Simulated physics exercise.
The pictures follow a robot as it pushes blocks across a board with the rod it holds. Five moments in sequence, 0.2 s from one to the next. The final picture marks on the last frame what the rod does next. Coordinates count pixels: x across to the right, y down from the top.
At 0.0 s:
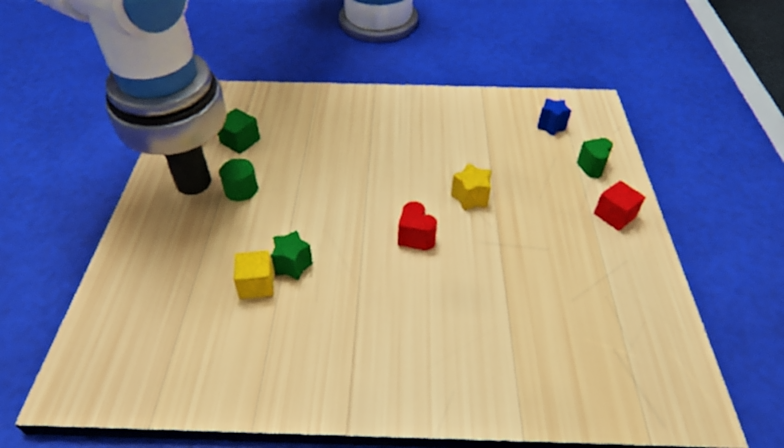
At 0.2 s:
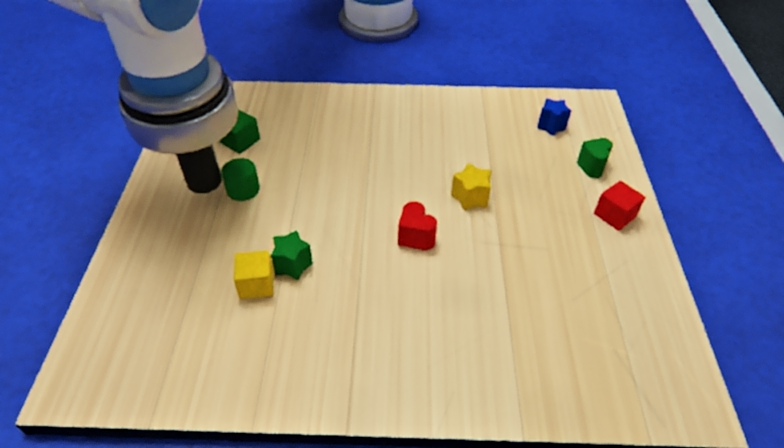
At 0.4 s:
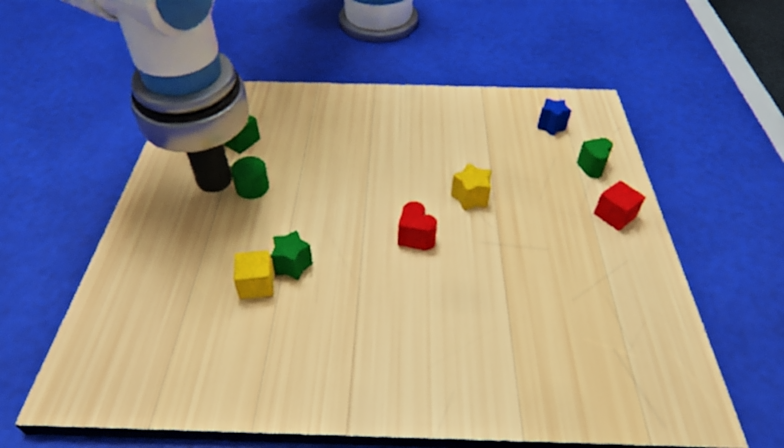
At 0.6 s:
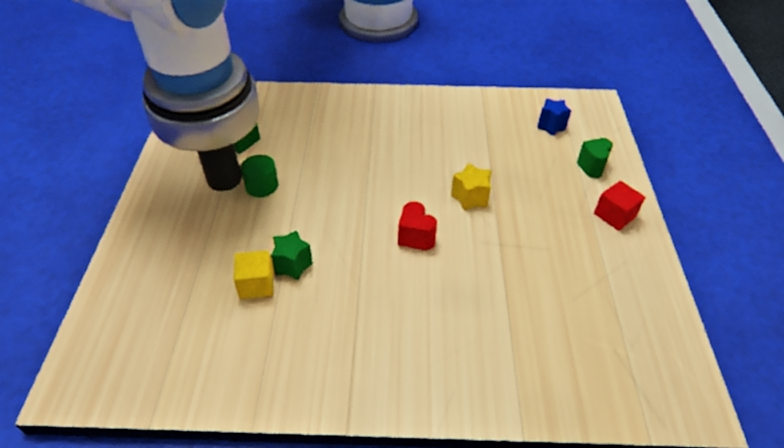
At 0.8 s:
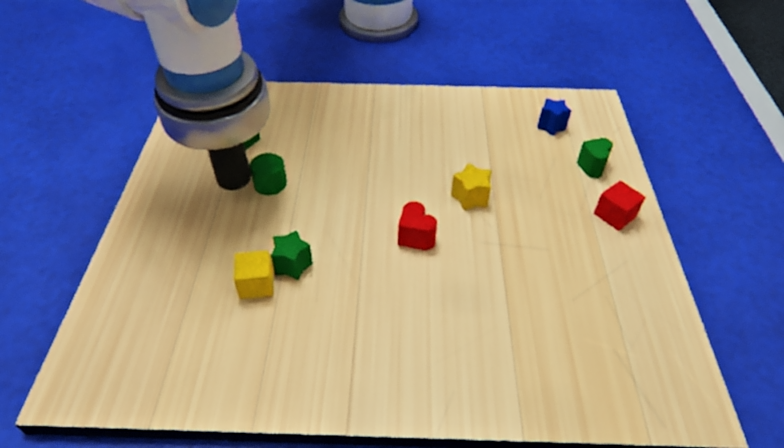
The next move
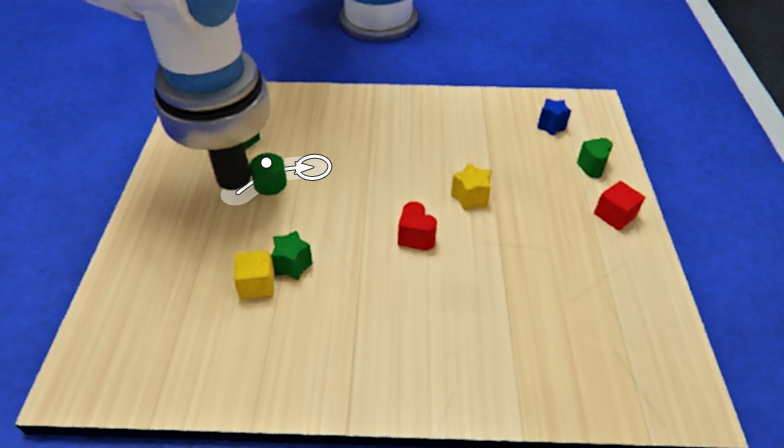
A robot arm's dark rod starts just left of a green round block on a wooden board and moves a short way right, nudging the block rightward. As it goes, the arm increasingly covers the green block behind, while the yellow, red, blue and other green pieces stay still.
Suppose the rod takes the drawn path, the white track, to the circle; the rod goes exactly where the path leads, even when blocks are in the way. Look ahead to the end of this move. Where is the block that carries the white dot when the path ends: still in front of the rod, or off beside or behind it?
I expect it to be in front.
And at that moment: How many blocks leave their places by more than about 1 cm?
Answer: 1.
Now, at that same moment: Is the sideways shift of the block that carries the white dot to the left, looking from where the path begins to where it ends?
Answer: No.
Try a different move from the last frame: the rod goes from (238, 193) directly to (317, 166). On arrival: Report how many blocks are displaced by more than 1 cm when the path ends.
Total: One.
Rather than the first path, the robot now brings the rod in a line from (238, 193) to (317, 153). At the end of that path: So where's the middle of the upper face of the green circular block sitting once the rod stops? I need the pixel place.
At pixel (342, 143).
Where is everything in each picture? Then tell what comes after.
In the first frame, rod's lower end at (194, 184); green four-sided block at (235, 120); green circular block at (236, 168).
In the second frame, rod at (205, 183); green circular block at (238, 168).
In the third frame, rod at (215, 182); green circular block at (248, 166).
In the fourth frame, rod at (225, 181); green circular block at (257, 165).
In the fifth frame, rod at (234, 180); green four-sided block hidden; green circular block at (266, 163).
Drawn move, from (238, 193) through (260, 178) and (286, 169) to (314, 167); the dot is on the green circular block.
On the path given first. Halfway along, rod at (270, 159); green circular block at (303, 152).
At the end, rod at (312, 154); green four-sided block still; green circular block at (343, 152).
